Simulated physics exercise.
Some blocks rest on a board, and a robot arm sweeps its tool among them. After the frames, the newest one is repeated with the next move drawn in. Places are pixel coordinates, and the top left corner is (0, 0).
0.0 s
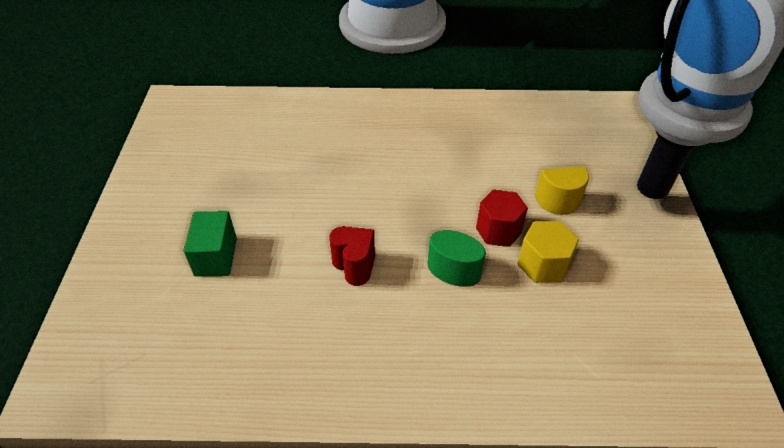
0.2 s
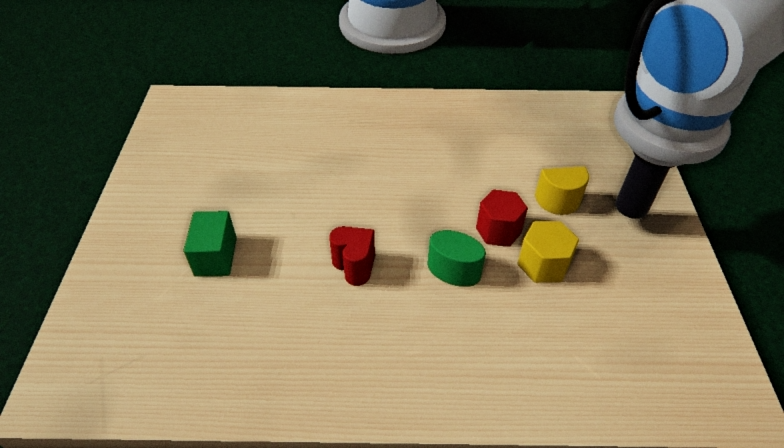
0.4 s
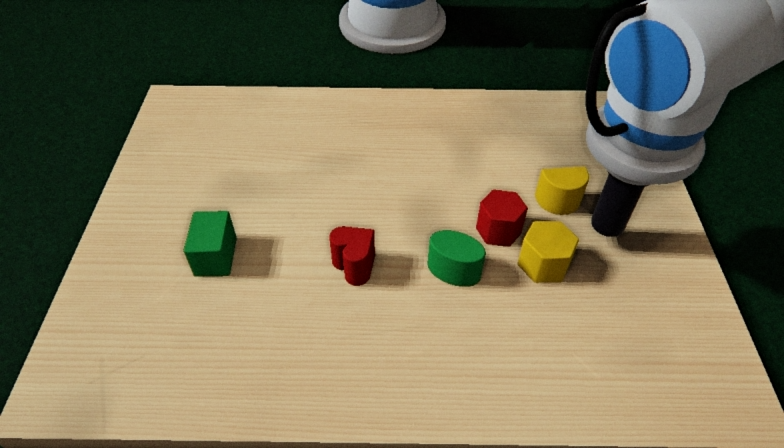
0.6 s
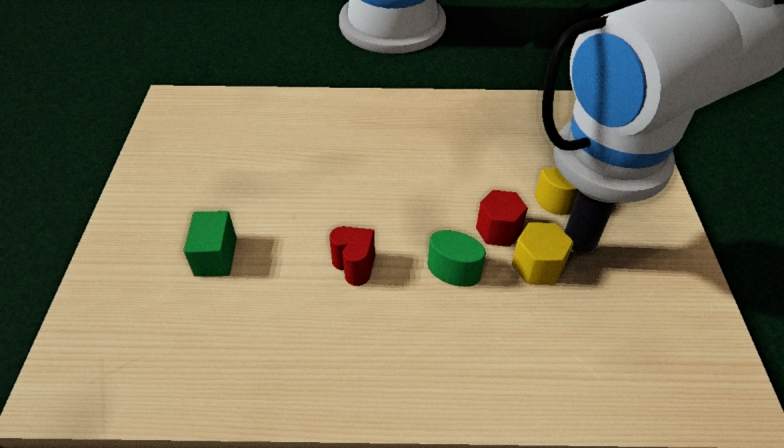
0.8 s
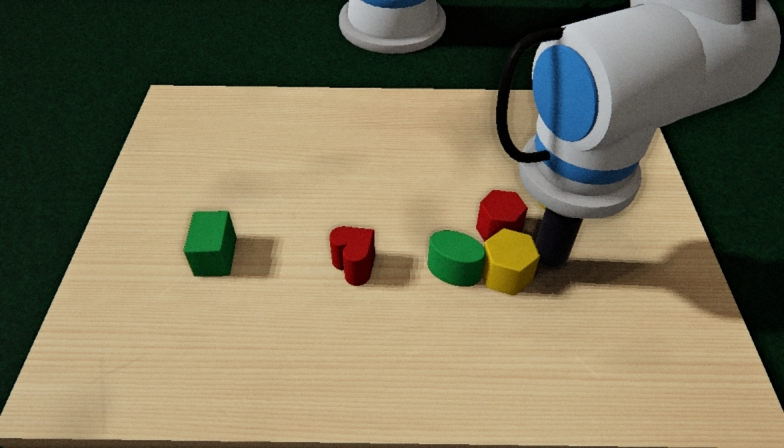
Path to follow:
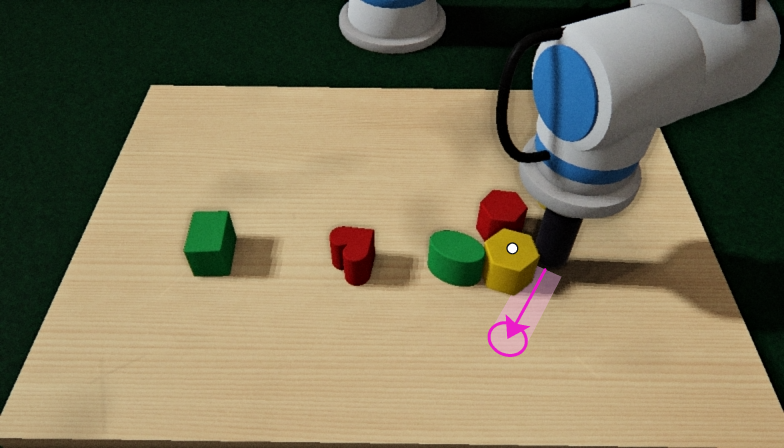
A robot arm sweeping left and toward the viewer across a wooden board, pushing a yellow six-sided block toward a green oval one.
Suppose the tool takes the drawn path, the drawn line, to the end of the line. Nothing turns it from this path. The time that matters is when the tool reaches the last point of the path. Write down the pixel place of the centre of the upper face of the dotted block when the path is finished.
At the end it should sit near (488, 268).
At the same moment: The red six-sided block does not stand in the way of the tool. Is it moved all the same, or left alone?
Well, the red six-sided block holds its place.
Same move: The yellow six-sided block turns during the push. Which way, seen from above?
Clockwise.
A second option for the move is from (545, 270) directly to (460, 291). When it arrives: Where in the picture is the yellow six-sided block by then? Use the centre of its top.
At (421, 269).
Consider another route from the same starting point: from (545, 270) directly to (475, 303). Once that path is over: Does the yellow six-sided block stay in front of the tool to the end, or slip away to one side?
The tool still drives it.
Drawn move, straight from (545, 270) to (508, 339); the dot is on the yellow six-sided block.
The first path, step by step. Halfway along, tool at (531, 290); green oval block at (441, 243); yellow six-sided block at (490, 265), turned 45° clockwise.
At the end, tool at (512, 326); green oval block at (440, 242); red six-sided block still; yellow six-sided block at (488, 268), turned 55° clockwise.
